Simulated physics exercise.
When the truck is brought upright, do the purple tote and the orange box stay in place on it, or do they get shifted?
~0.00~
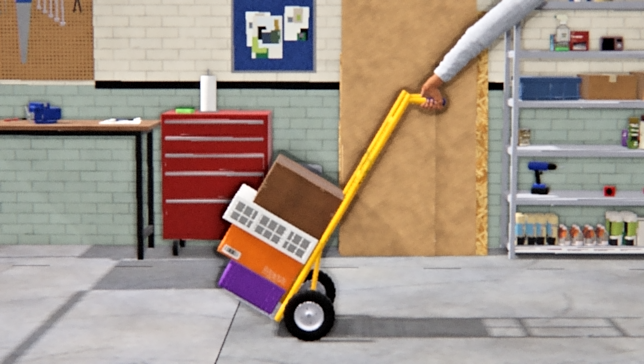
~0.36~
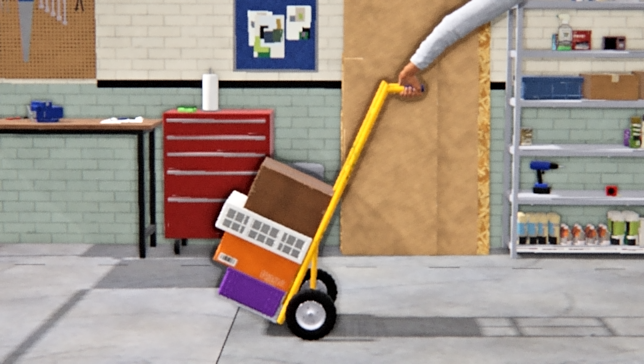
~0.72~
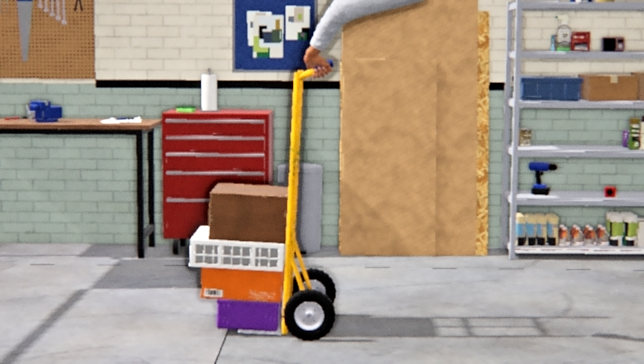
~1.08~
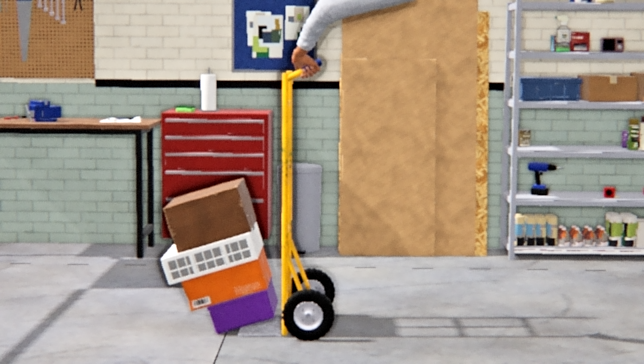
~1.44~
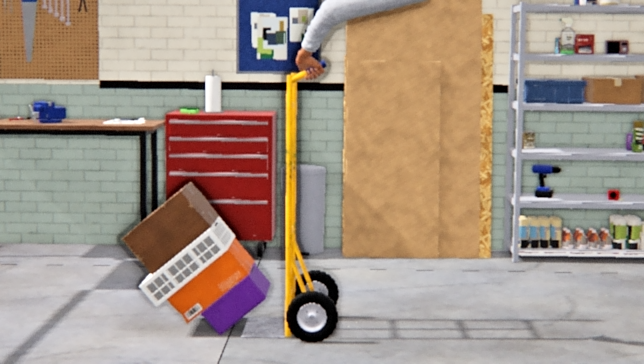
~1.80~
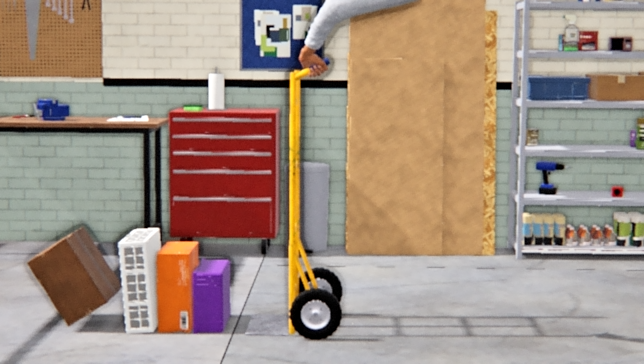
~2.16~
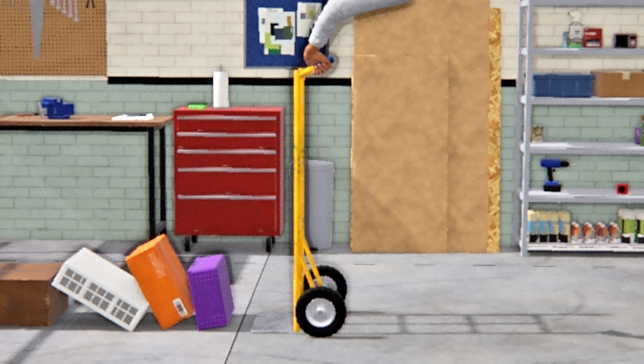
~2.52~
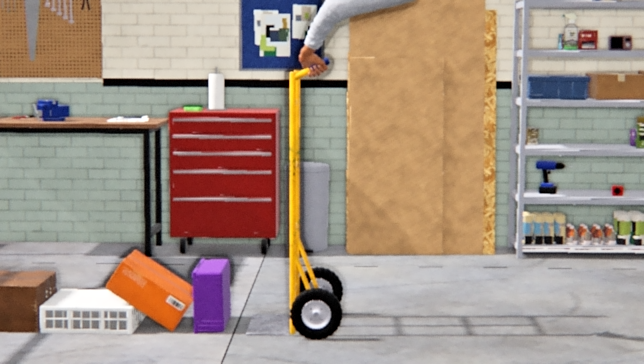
Both get shifted. The purple tote and the orange box tip away to the left with the rest of the stack, and the tote ends up standing on its end while the orange box leans at a slant beside it.
To begin with, a hand holds a yellow sack truck tilted back to the right in a workshop, with a purple tote, an orange box, a white crate and a brown box stacked on it. The arm swings the truck upright and stops it there. The stack keeps going, tipping away to the left as one leaning pile. It topples over and spreads along the floor, the brown box landing farthest out. At the end the brown box and white crate lie flat, the orange box leans between the crate and the upended tote, and the hand still holds the truck upright.
